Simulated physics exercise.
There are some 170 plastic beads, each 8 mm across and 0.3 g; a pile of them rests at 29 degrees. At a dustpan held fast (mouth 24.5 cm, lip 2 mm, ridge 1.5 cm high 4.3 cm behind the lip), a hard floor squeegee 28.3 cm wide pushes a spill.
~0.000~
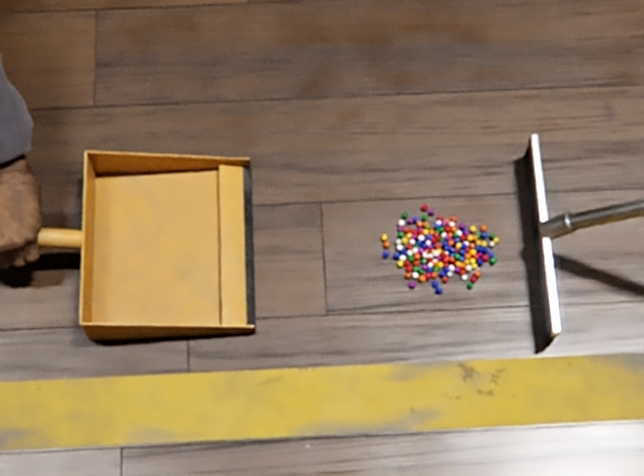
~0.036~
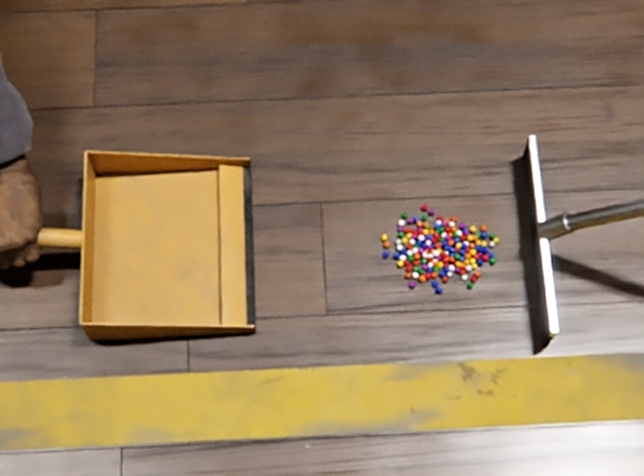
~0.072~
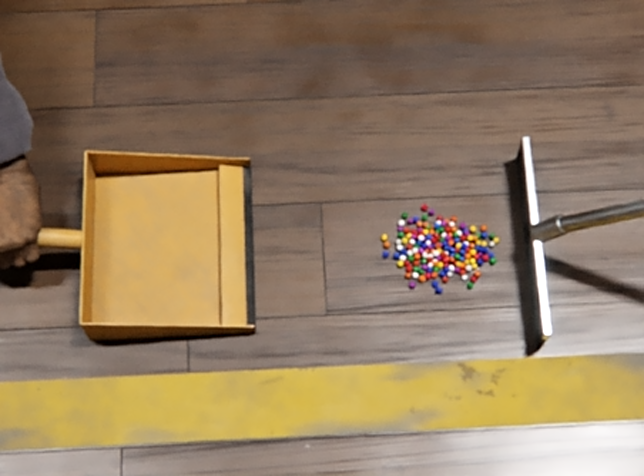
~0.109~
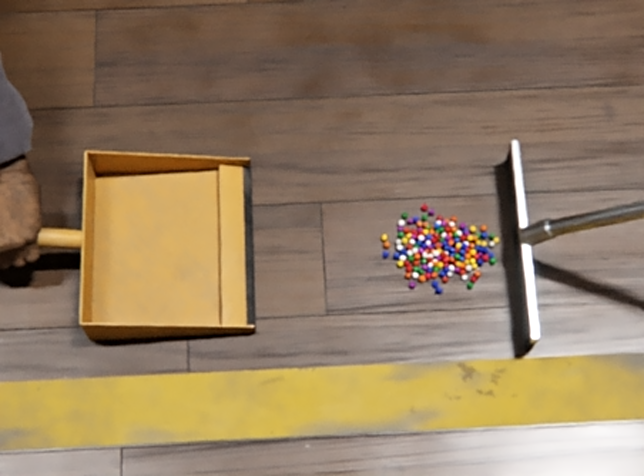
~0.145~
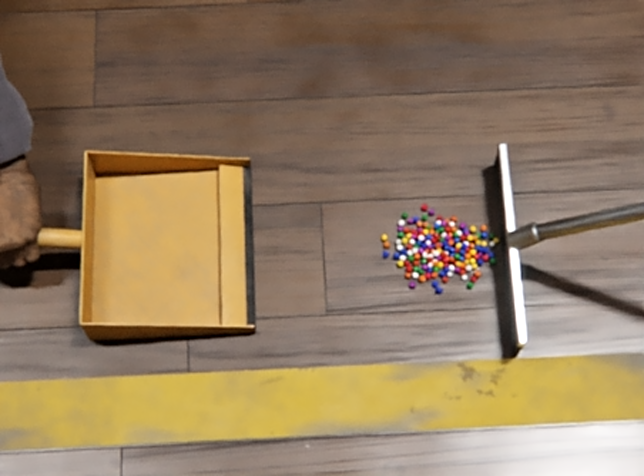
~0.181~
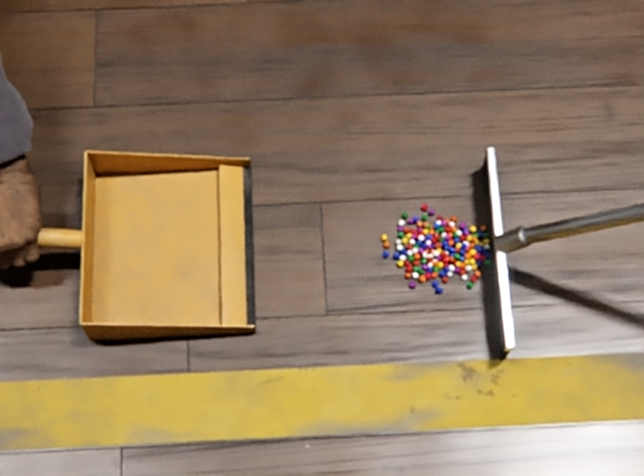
A small heap of multicoloured beads lies on a brown wood-plank floor, seen from above, with a worn yellow stripe running across below it. At left, a dark-gloved or bare hand in a grey sleeve grips the handle of a yellow-orange dustpan, while a metal-handled squeegee stands at right. The squeegee slides a short way left, reaching the heap's right edge and nudging a few beads, as pan and camera stay still.
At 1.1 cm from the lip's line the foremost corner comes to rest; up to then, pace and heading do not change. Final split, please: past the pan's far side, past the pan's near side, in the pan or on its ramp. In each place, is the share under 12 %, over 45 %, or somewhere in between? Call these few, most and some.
I would put it this way: Far side few, near side some, pan some.
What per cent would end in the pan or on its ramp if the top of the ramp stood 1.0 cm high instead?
I'd guess close to 35 per cent.
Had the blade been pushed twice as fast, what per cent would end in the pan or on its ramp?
Then around 40 per cent.
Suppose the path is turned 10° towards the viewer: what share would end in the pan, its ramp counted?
It comes to roughly 15 in a hundred.
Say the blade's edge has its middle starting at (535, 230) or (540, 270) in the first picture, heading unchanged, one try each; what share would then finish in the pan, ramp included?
The two tries give some 35 % and some 25 %.
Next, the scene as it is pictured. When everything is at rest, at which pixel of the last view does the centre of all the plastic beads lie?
Estimated resting centre: Around (249, 284).
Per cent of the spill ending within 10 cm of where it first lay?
It comes to near 0 percent.
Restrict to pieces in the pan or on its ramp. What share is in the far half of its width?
Estimate: Close to 10 %.
After 0.50 s, middle of the blade 18 cm from the lip; 0 % over the lip, far side 0 %, near side 5 %.
Then, at 0.72 s, middle of the blade 7 cm from the lip; 0 % over the lip, far side 0 %, near side 10 %.
After 1.04 s, middle of the blade 1 cm from the lip; 35 % over the lip, far side 0 %, near side 20 %.
In the end, at 1.9 s, far side 0 %, near side 20 %, pan 35 %, in front of the lip or behind the blade 45 %.
